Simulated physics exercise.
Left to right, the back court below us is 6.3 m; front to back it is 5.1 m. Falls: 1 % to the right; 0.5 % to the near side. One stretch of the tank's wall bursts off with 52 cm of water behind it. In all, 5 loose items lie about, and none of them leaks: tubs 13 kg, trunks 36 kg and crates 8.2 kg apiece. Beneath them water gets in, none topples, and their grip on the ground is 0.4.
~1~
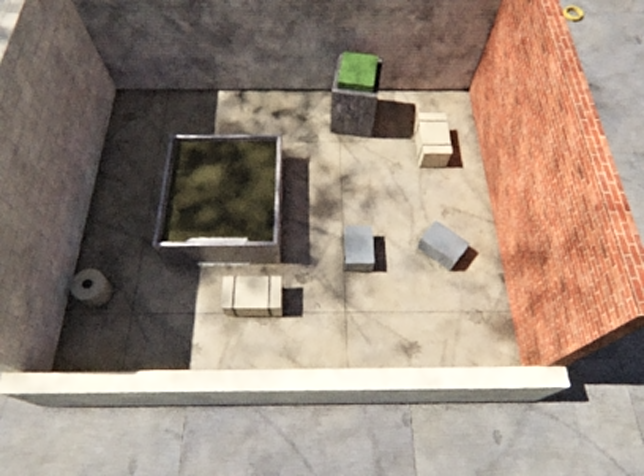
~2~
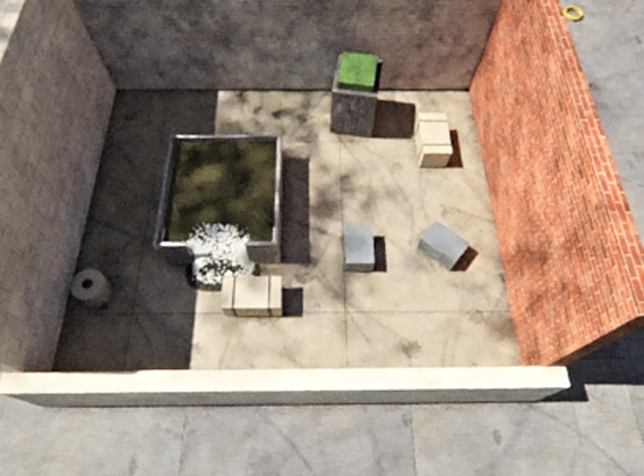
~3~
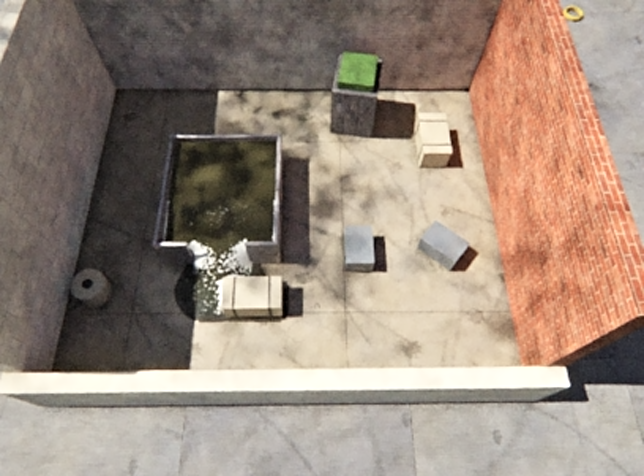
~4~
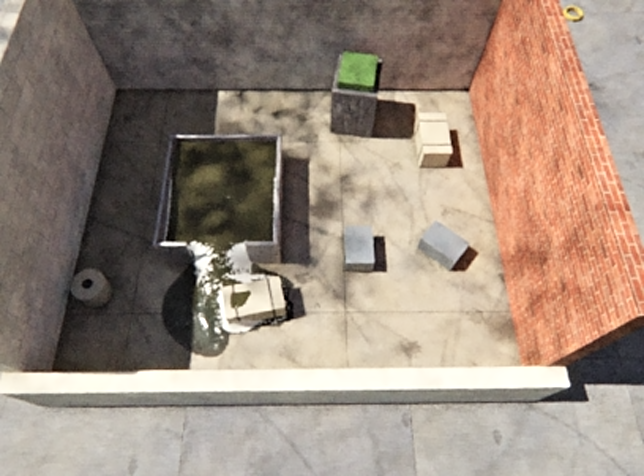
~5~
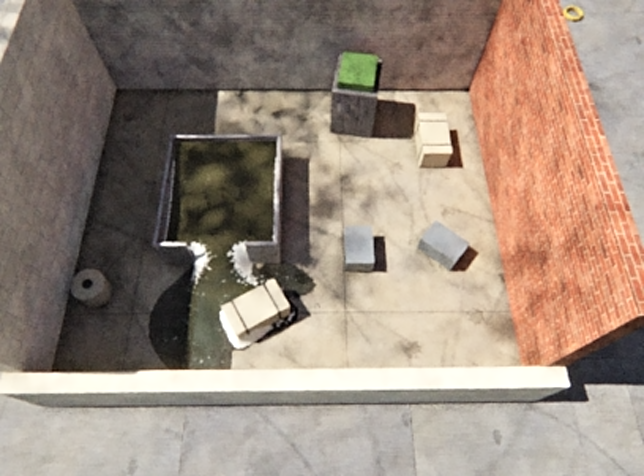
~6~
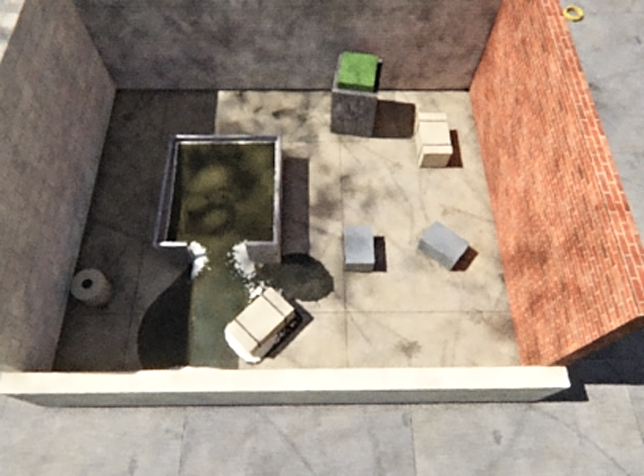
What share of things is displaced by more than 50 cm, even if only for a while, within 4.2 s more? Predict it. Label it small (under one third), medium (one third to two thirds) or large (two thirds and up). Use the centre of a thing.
Medium.
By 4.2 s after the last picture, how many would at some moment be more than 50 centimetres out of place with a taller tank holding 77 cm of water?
Then it comes to 3.
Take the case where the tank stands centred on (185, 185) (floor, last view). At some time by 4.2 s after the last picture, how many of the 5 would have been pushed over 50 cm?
Count: 1.
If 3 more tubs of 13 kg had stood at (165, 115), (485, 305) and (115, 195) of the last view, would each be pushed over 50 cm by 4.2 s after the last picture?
In turn: Short of it, over, past it.
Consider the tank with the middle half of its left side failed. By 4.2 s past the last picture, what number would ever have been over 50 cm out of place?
Result: 1 of them.
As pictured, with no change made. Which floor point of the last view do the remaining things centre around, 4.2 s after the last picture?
Mean position: Approximately (374, 235).
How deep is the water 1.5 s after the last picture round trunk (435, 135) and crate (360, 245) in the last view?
Depth approx. 0 cm / 0 cm.
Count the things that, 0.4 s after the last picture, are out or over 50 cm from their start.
Count: 1.
Then, 0.4 s after the last picture 1 of 5 are over 50 cm from their spots; 0 afloat.
Then, 1.5 s after the last picture 1 of 5 are over 50 cm from their spots; 0 afloat.
Then, 2.8 s after the last picture 2 of 5 are over 50 cm from their spots; 0 afloat.
Then, 4.2 s after the last picture 3 of 5 are over 50 cm from their spots, and 3 have been at some point; 1 afloat.
